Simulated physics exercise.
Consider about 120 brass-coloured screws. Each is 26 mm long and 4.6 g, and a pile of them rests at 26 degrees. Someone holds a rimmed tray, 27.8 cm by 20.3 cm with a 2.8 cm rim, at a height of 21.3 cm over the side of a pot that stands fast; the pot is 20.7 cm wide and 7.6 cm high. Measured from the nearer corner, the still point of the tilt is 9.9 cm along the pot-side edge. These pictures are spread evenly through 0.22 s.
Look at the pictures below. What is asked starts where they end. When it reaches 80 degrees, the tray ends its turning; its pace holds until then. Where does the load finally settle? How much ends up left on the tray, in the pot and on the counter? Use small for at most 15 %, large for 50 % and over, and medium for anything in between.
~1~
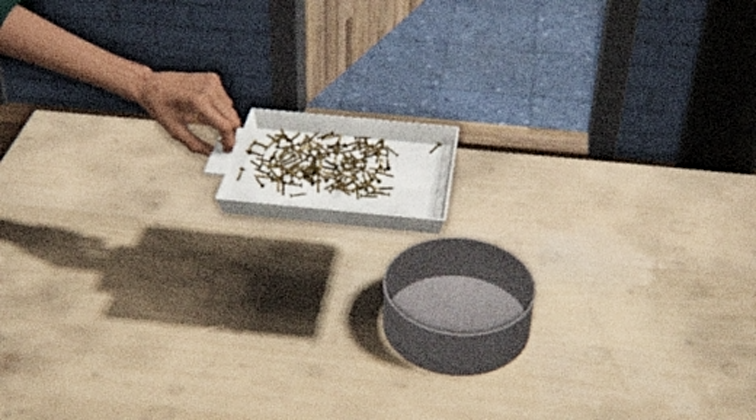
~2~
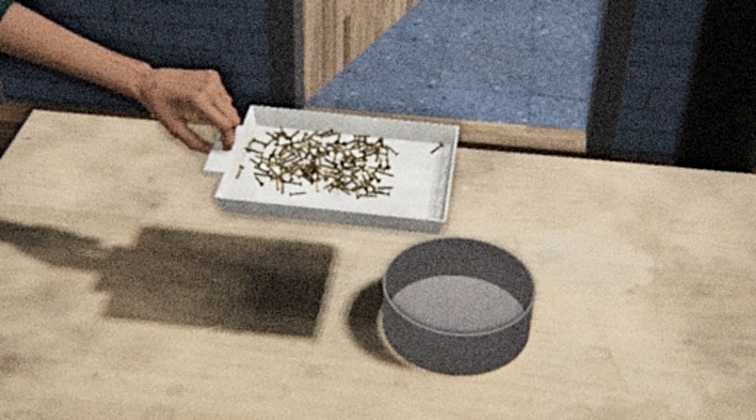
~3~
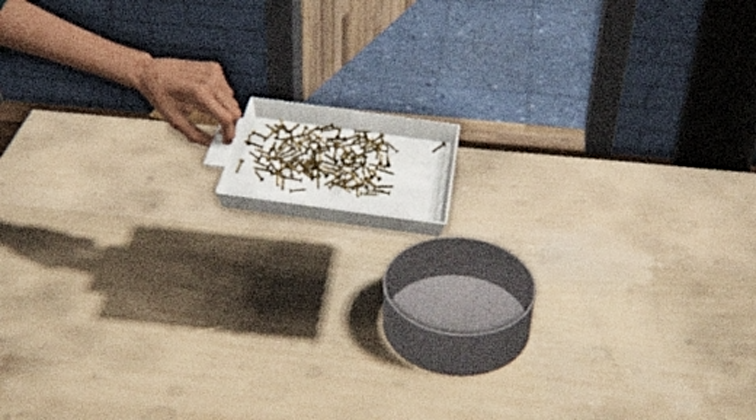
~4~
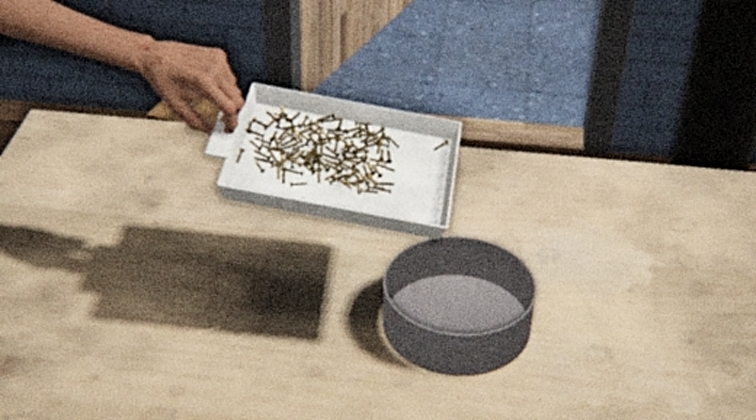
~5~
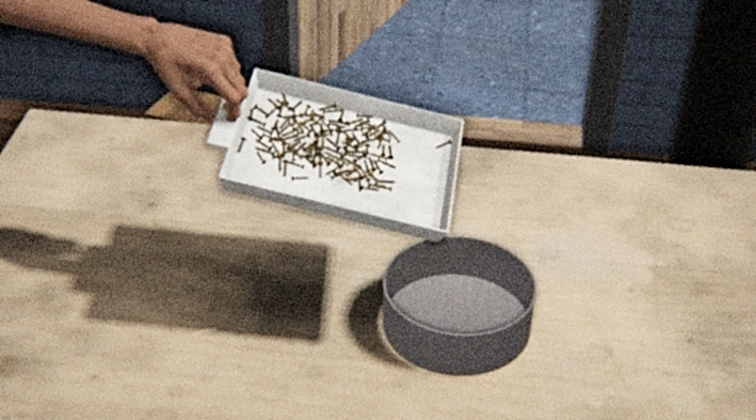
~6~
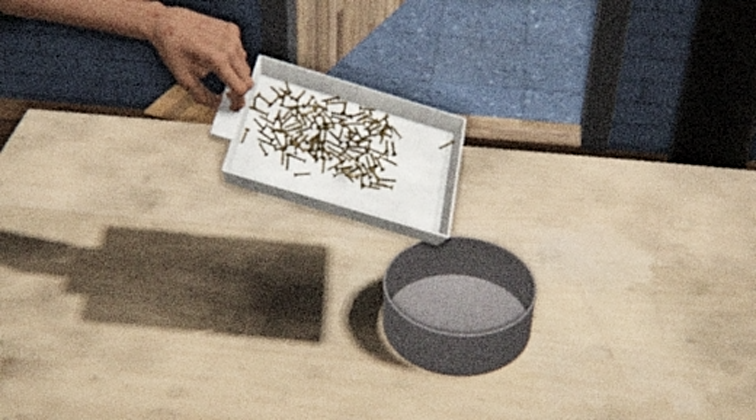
Left on the tray - small, pot - large, counter - medium.
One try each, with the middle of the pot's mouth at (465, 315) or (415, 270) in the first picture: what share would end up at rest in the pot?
The shares would be near 95 and 30 per cent respectively.
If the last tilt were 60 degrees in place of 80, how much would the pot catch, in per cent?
Roughly 35 percent.
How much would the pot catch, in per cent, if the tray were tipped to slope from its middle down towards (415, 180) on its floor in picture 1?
Roughly 35 percent of them.
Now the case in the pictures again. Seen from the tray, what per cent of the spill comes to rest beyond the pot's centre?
About 90 per cent.
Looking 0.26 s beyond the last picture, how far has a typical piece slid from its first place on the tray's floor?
Around 6 centimetres.
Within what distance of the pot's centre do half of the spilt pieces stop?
Distance: Around 20 cm.
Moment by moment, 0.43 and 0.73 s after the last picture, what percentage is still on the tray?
About 90, 10.
Then, 0.26 s after the last picture, tilt 49 degrees; the tray holds 100 %, the pot 0 %.
Then, 0.43 s after the last picture, tilt 70 degrees; the tray holds 90 %, the pot 0 %.
Then, 0.73 s after the last picture, tilt 80 degrees; the tray holds 10 %, the pot 65 %.
In the end, tray 5 %, pot 70 %, counter 20 %.
